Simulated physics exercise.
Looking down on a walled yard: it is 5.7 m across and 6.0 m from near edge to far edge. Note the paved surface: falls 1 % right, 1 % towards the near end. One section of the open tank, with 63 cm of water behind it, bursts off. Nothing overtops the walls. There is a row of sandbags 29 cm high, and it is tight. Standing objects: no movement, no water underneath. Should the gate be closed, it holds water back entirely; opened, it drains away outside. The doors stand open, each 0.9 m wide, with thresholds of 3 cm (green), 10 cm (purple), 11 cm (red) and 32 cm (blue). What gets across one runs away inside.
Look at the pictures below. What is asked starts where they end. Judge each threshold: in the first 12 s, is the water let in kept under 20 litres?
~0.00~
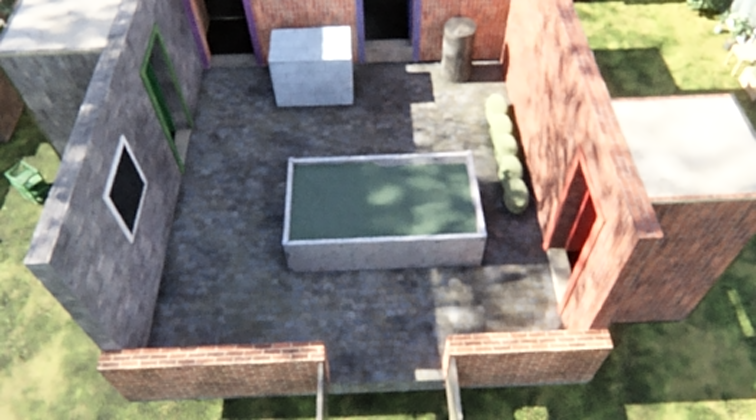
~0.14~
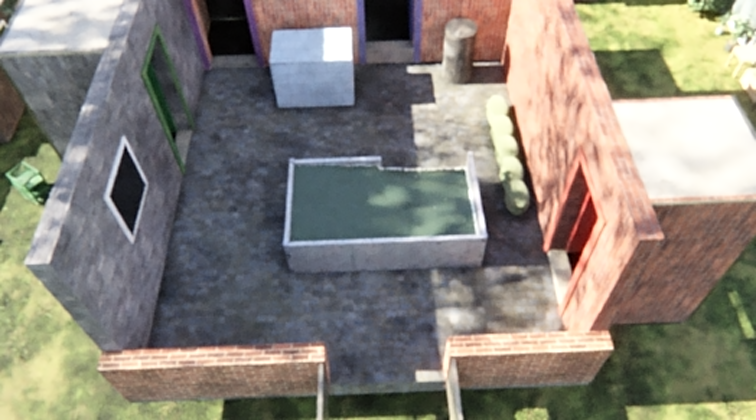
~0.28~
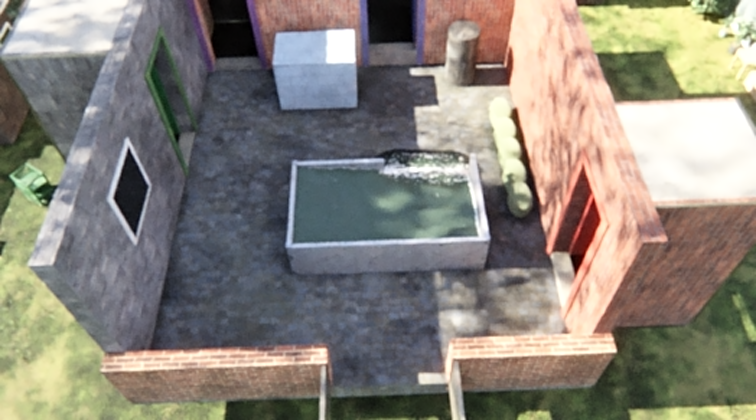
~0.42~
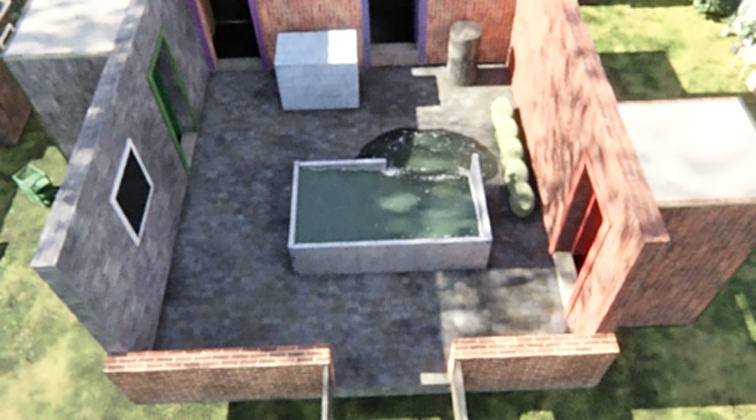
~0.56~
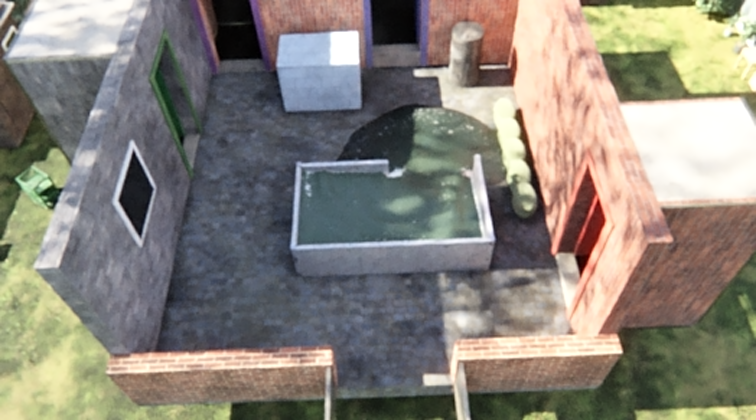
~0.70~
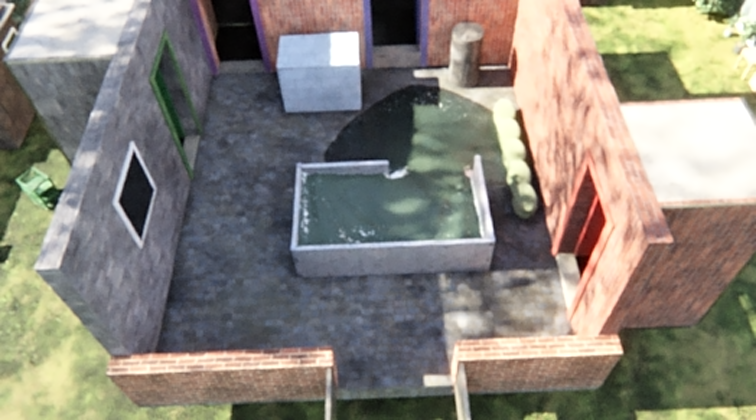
Verdicts: Green door, not kept under; purple door, kept under; red door, kept under; blue door, kept under.
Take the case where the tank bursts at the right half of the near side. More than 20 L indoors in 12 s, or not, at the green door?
In that case, green door: Less than that.
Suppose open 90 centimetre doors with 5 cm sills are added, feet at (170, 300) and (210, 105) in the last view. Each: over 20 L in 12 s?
Order as listed: Respected and surpassed.
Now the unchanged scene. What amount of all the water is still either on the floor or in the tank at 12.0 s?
Close to 88 in a hundred remains.
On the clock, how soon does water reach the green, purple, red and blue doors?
Green: 3.0 s; purple: 2.4 s; red: 3.4 s; blue: 0.9 s.
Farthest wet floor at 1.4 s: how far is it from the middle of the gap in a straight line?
It's close to 3.4 metres.
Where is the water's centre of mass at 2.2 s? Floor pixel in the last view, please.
Near (416, 163).
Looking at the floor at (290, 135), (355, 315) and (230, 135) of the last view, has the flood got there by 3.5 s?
Respectively: Got hit, was missed, got hit.
After 1.4 s water covers 25 % of the floor and is deepest (36 cm) near (440, 69); green door not reached, purple door not reached, red door not reached, blue door 27 cm at the sill, 0 L in.
After 2.2 s water covers 30 % of the floor and is deepest (41 cm) near (468, 68); green door not reached, purple door not reached, red door not reached, blue door 27 cm at the sill, 0 L in.
After 3.5 s water covers 40 % of the floor and is deepest (32 cm) near (506, 106); green door 3 cm at the sill, 0 L in, purple door 6 cm at the sill, 0 L in, red door 3 cm at the sill, 0 L in, blue door 26 cm at the sill, 0 L in.
After 7.0 s water covers 85 % of the floor and is deepest (18 cm) near (536, 364); green door 7 cm at the sill, 19 L in, purple door 5 cm at the sill, 4 L in, red door 3 cm at the sill, 0 L in, blue door 10 cm at the sill, 0 L in.
After 12.0 s water covers 95 % of the floor and is deepest (12 cm) near (509, 365); green door 5 cm at the sill, 93 L in, purple door 5 cm at the sill, 4 L in, red door 11 cm at the sill, 2 L in, blue door 4 cm at the sill, 0 L in.
